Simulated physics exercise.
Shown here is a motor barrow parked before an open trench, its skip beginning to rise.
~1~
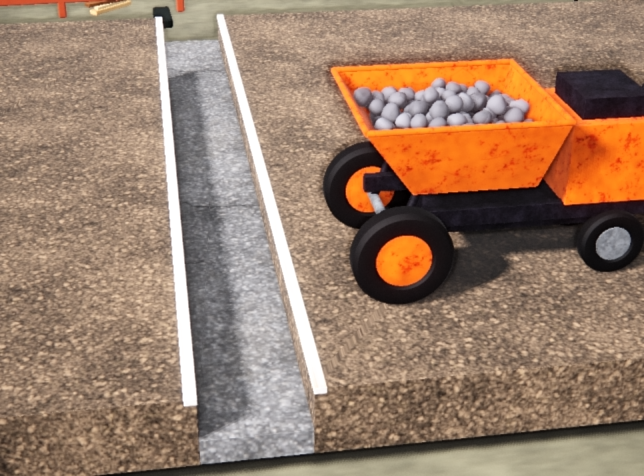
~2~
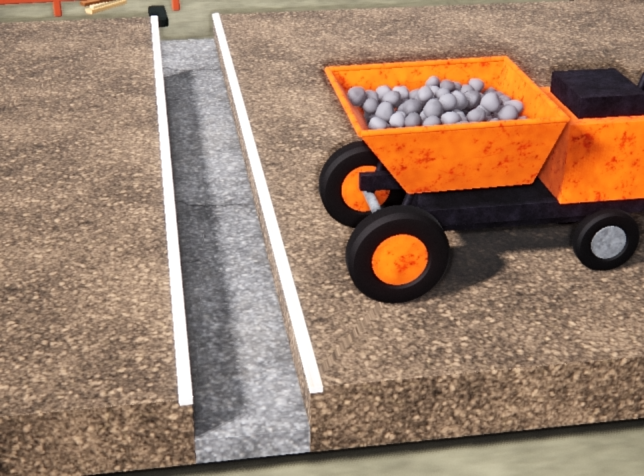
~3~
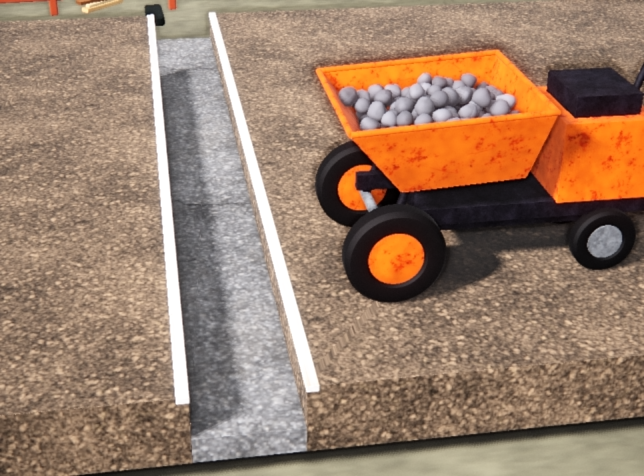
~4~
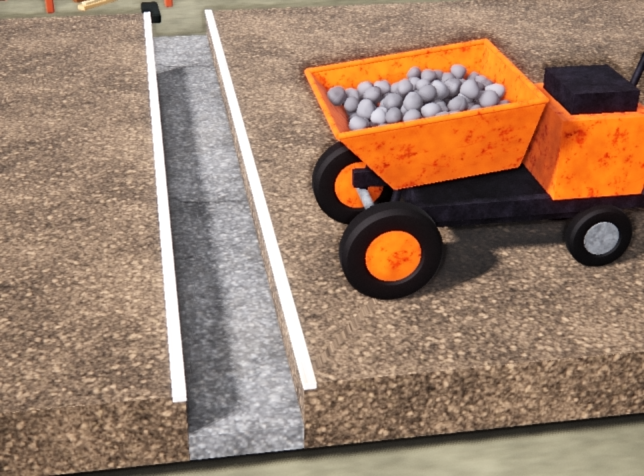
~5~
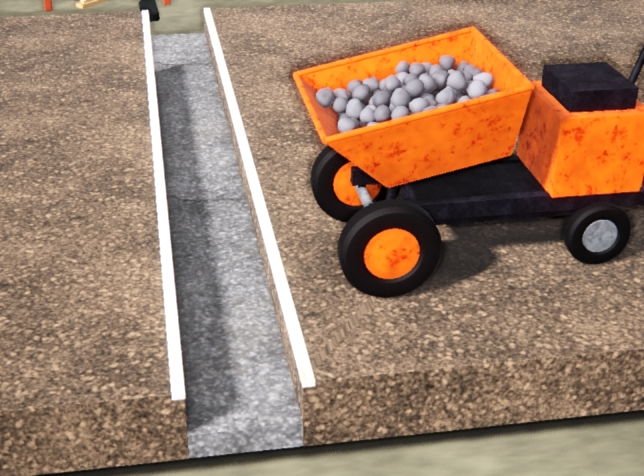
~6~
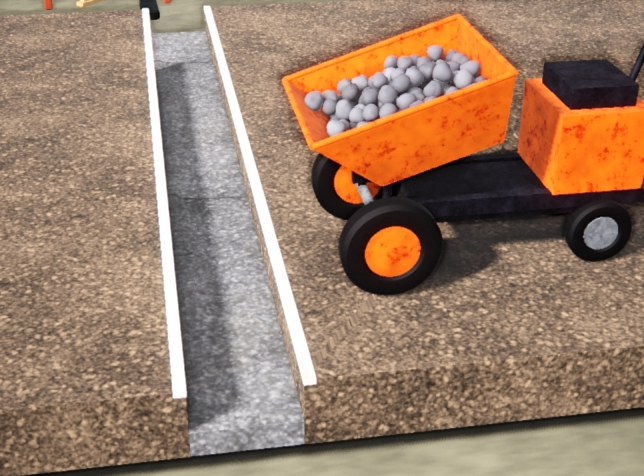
The footage shows an orange motor barrow loaded with round grey cobbles standing to the right of an open, white-edged trench, as its skip starts level and gradually tilts toward the left, its right end rising, with the cobbles still inside.
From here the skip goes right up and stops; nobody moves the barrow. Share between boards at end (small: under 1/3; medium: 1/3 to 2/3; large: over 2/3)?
Large.
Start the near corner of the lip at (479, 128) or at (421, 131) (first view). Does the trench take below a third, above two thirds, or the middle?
One to two thirds; over two thirds.
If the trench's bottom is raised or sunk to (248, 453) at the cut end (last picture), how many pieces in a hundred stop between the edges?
About 90 per cent.
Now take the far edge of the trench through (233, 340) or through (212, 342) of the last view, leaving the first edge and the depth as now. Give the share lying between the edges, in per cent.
The first case gives around 30 percent, and the second around 50 percent.
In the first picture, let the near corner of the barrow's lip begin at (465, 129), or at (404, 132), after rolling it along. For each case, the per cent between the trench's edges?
70 % and 100 %.
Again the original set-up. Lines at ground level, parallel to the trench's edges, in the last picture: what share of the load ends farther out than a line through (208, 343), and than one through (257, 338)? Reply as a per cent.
In order, some 30 % then some 80 %.
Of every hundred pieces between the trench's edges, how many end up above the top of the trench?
Around 5 per cent.
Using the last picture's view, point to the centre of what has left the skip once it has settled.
Roughly at (212, 285), give or take.
Shortly afterwards, skip tipped steeply; the whole lot in the skip.
Next, skip tipped right over; near two thirds in the skip; near a third in or heaped over the trench; only a few beyond it; only a few falling.
Some moments later, skip tipped right over; the bulk in or heaped over the trench; a little beyond it.
In the end, skip tipped right over; the bulk in or heaped over the trench; a little beyond it.
